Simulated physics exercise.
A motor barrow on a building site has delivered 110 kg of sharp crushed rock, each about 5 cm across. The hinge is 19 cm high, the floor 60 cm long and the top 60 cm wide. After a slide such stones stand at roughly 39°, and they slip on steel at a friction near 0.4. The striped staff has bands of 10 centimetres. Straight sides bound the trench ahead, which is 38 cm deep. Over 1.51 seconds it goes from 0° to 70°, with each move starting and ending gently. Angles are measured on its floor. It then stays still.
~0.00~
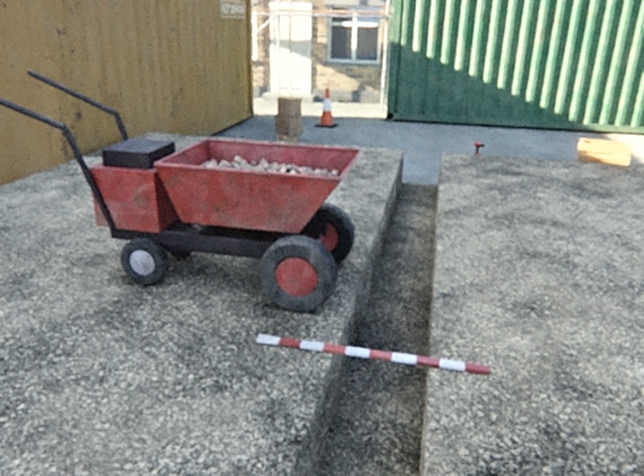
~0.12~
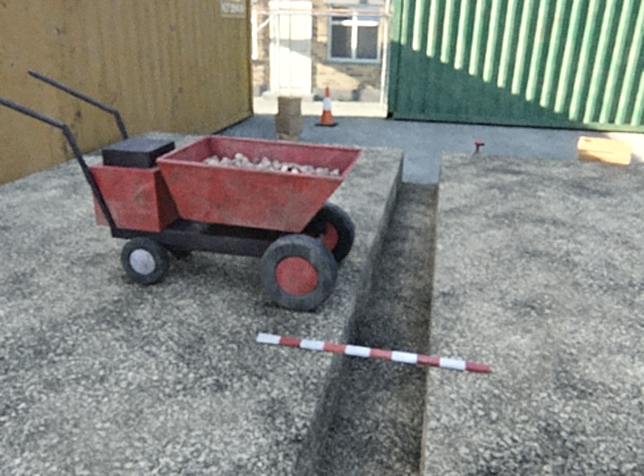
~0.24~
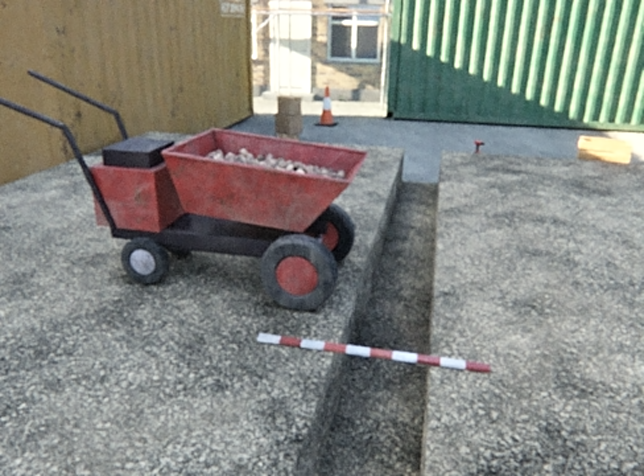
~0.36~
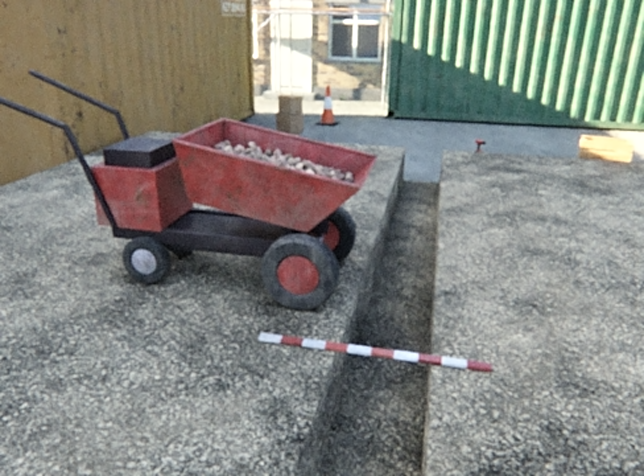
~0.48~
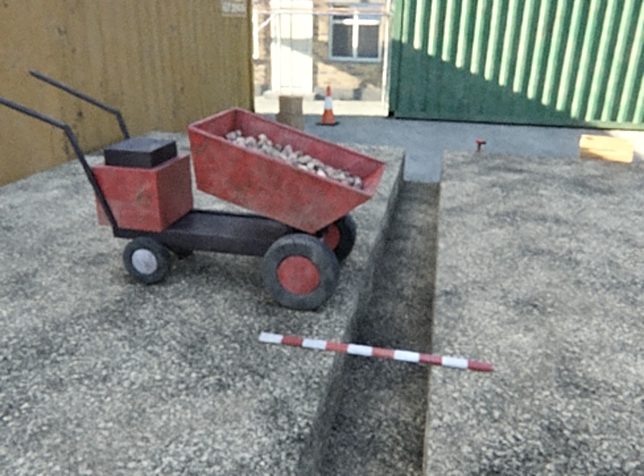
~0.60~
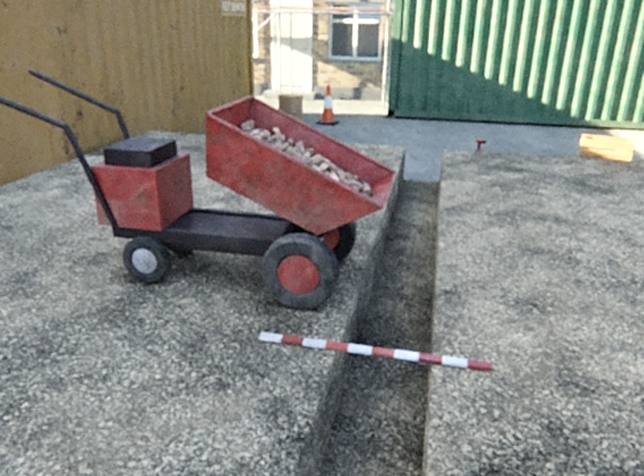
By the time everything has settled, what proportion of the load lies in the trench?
About 47 percent of the load.
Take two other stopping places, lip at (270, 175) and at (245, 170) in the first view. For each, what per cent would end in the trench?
First spot about 75, second spot about 50 per cent.
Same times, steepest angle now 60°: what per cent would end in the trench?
Some 10% would finish there.
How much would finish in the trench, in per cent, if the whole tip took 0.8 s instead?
35 per cent.
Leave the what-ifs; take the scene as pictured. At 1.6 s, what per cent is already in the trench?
Approx. 5 % of the load.
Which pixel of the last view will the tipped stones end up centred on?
Around (421, 342).
After 1.1 s the floor is at 59°; 100 % in the skip; the foremost stones are at (397, 242).
After 1.6 s the floor is at 70°; 86 % in the skip, 7 % in the trench, 7 % past the trench; the foremost stones are at (463, 289).
After 2.0 s the floor is at 70°; 61 % in the skip, 15 % in the trench, 24 % past the trench; the foremost stones are at (527, 301).
After 3.9 s the floor is at 70°; 27 % in the skip, 47 % in the trench, 26 % past the trench; the foremost stones are at (544, 302).
